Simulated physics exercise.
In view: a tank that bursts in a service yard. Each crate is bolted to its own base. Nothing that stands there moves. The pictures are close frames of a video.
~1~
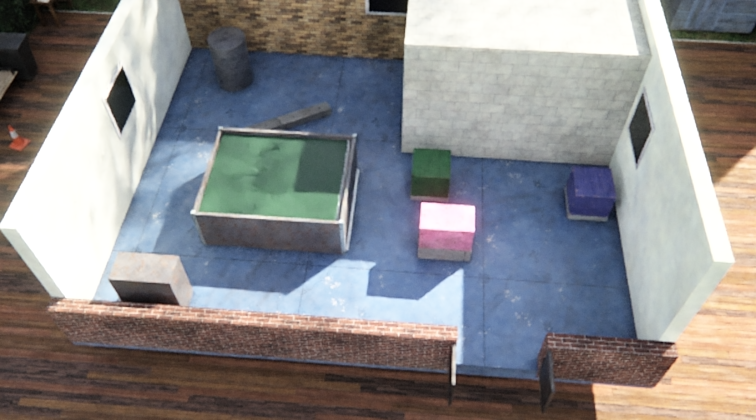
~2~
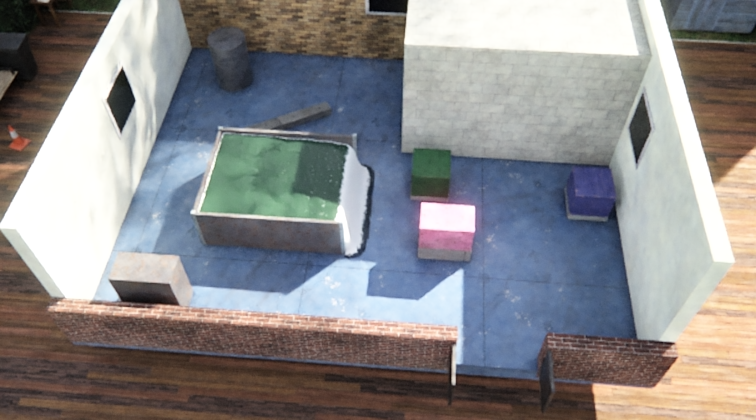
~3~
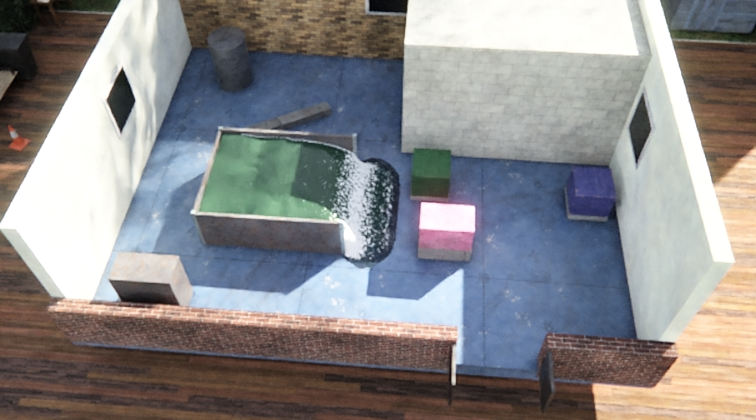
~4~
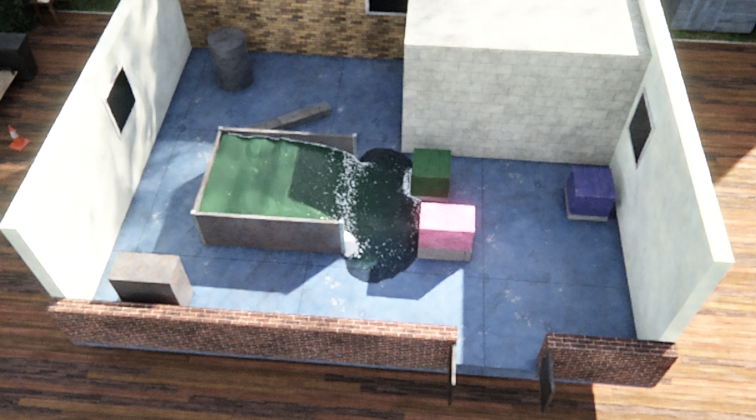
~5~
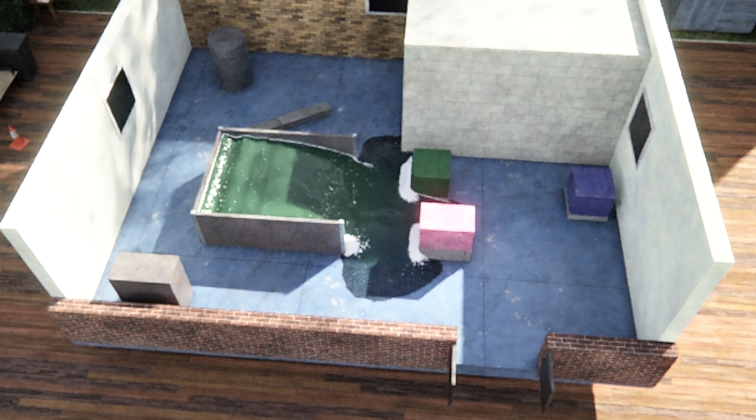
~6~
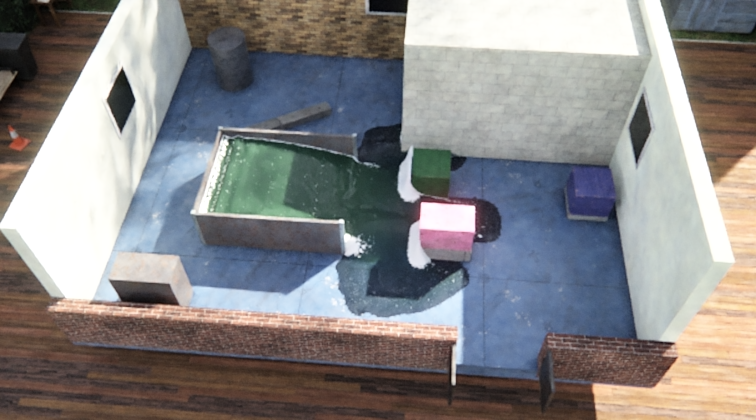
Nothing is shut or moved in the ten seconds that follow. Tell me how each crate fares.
The green crate gets wet; the pink crate gets wet; the blue crate gets wet.
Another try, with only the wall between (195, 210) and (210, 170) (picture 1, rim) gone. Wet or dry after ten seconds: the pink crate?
In short: The pink one is safe.
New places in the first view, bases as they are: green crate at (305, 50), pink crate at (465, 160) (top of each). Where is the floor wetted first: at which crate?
It is the pink crate.
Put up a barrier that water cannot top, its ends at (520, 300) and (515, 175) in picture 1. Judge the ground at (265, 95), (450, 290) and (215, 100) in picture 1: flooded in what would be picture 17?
In that order: Dry, awash, clear.
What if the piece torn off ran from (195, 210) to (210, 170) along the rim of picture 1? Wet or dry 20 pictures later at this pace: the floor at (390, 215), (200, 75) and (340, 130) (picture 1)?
In turn: Free of water, covered, no water.
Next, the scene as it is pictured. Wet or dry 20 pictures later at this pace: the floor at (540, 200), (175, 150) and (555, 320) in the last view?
In turn: Awash, dry, flooded.
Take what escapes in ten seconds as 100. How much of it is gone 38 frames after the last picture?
Close to 60 %.
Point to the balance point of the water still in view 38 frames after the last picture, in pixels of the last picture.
I would point to (432, 227).
A moment on, water covers 30 % of the floor; the green crate water round its plinth, the pink crate water round its plinth, the blue crate water round its plinth.
Next, water covers 50 % of the floor; the green crate water round its plinth, the pink crate water round its plinth, the blue crate water round its plinth.
Then, water covers 60 % of the floor; the green crate water round its plinth, the pink crate water round its plinth, the blue crate water round its plinth.
Later, water covers 85 % of the floor; the green crate water round its plinth, the pink crate water round its plinth, the blue crate water round its plinth.
In the end, water covers 100 % of the floor; the green crate was topped, the pink crate was topped, the blue crate was topped.
